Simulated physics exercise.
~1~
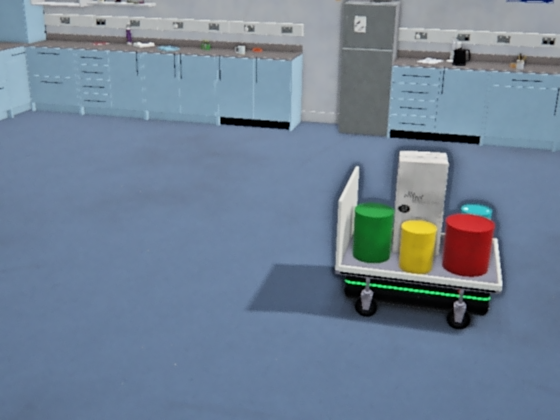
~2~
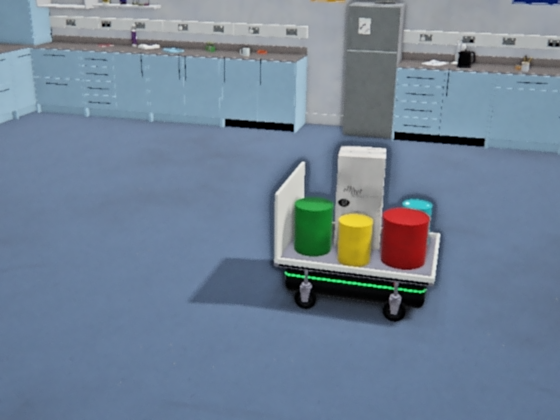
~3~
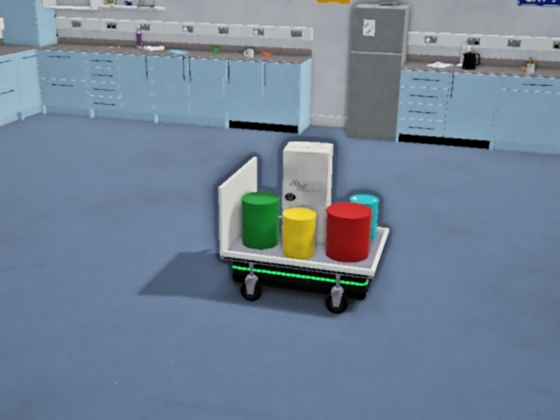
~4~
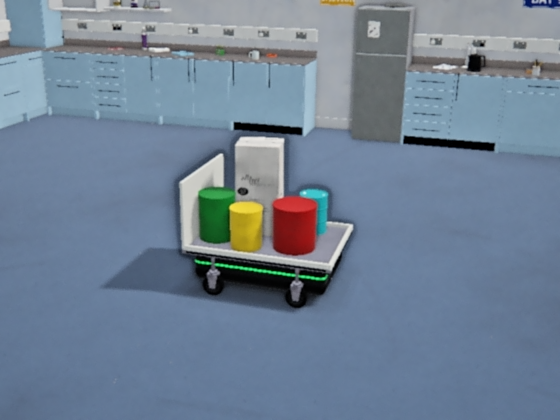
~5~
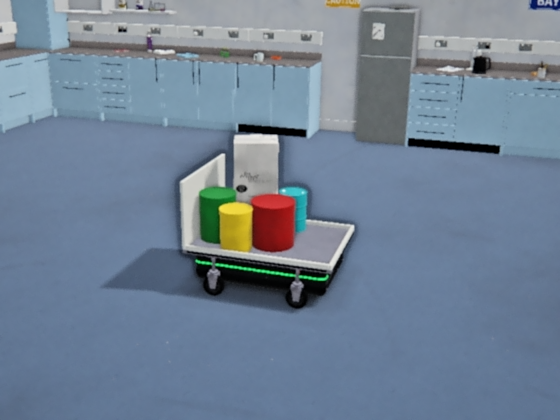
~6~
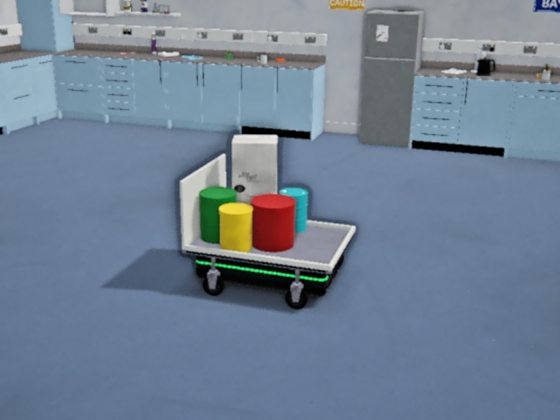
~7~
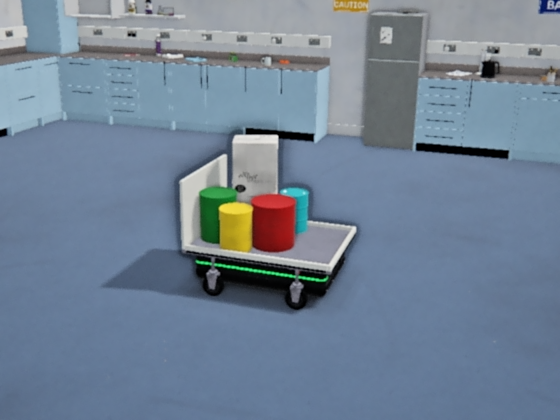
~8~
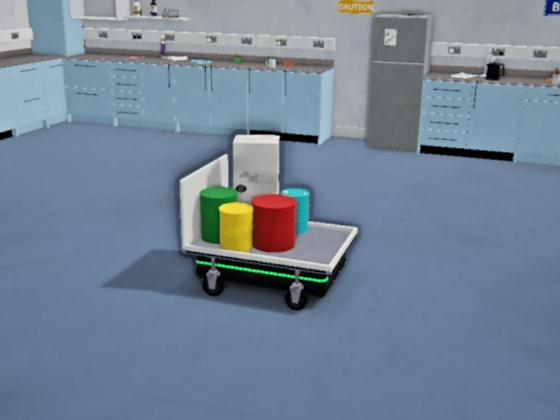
Flatbed cart rolling left across a blue floor and stopping, its upright white box and colourful containers sliding towards the tall end board.
